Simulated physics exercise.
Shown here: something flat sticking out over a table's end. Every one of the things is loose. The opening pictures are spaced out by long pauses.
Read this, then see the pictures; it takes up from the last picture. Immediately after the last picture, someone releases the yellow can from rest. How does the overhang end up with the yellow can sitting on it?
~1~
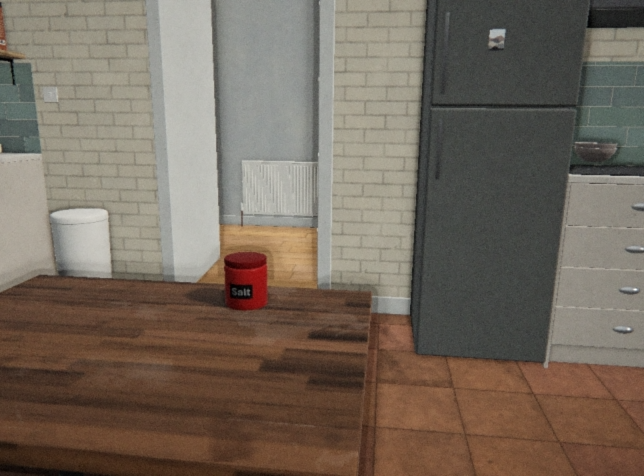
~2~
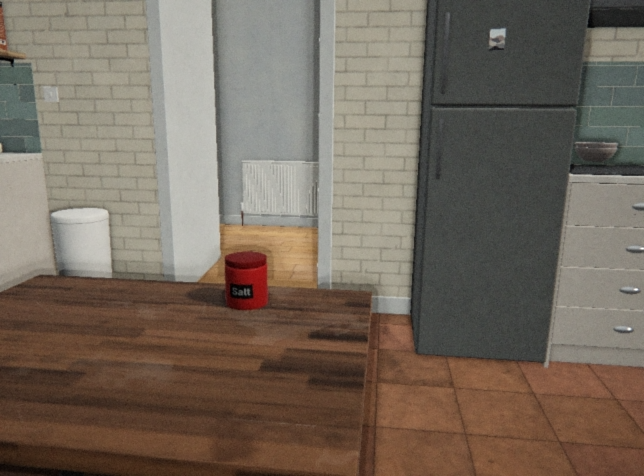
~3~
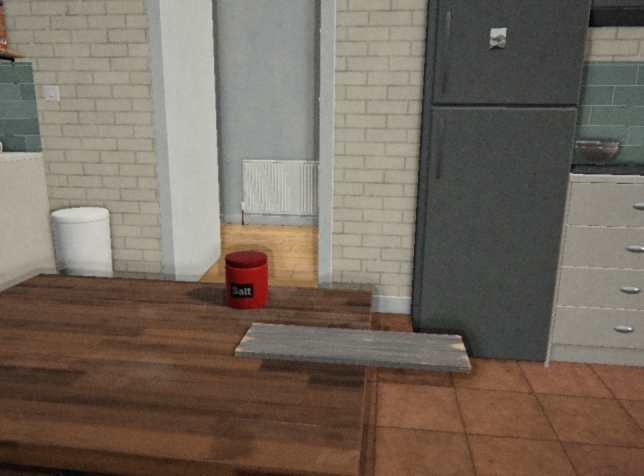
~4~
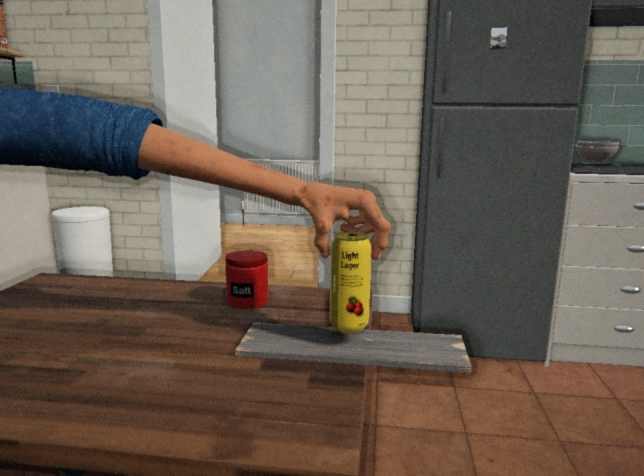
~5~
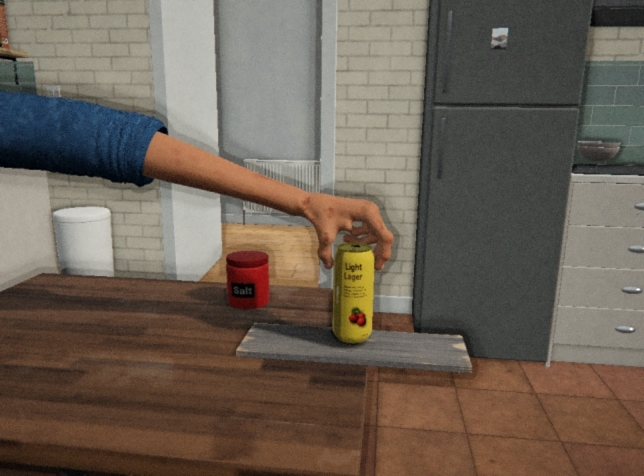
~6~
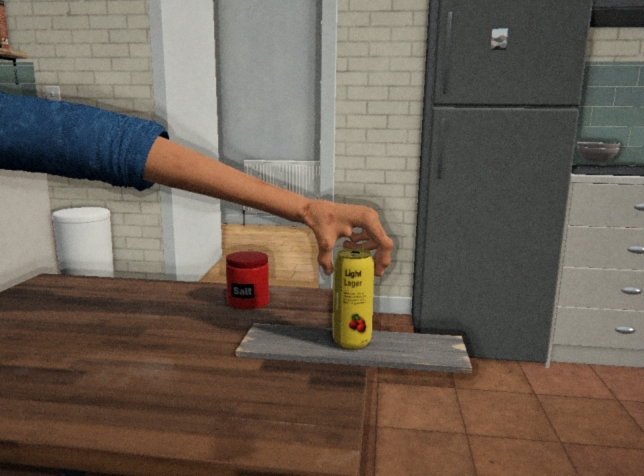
The board stays on the table.
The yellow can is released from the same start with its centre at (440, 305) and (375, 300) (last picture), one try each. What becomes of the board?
Well, first it tumbles down, and then in the second try it stays in place.
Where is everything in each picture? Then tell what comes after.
In the first frame, the last thing is not in view yet.
In the second frame, the last thing is not in view yet.
In the third frame, the last thing is not in view yet; grey board (352, 346).
In the fourth frame, on its way; yellow can (350, 282); grey board (352, 345).
In the fifth frame, on its way; yellow can (353, 293); grey board (353, 346).
In the sixth frame, set down, still held; yellow can (353, 299); grey board (353, 346).
Then, 0.20 s later than the last frame, all is still.
Then, 0.60 s later than the last frame, yellow can resting near (353, 299).
When it is over, all 3 as before. End places, in pixels of the last picture, yellow can near (353, 299). The board keeps its balance.
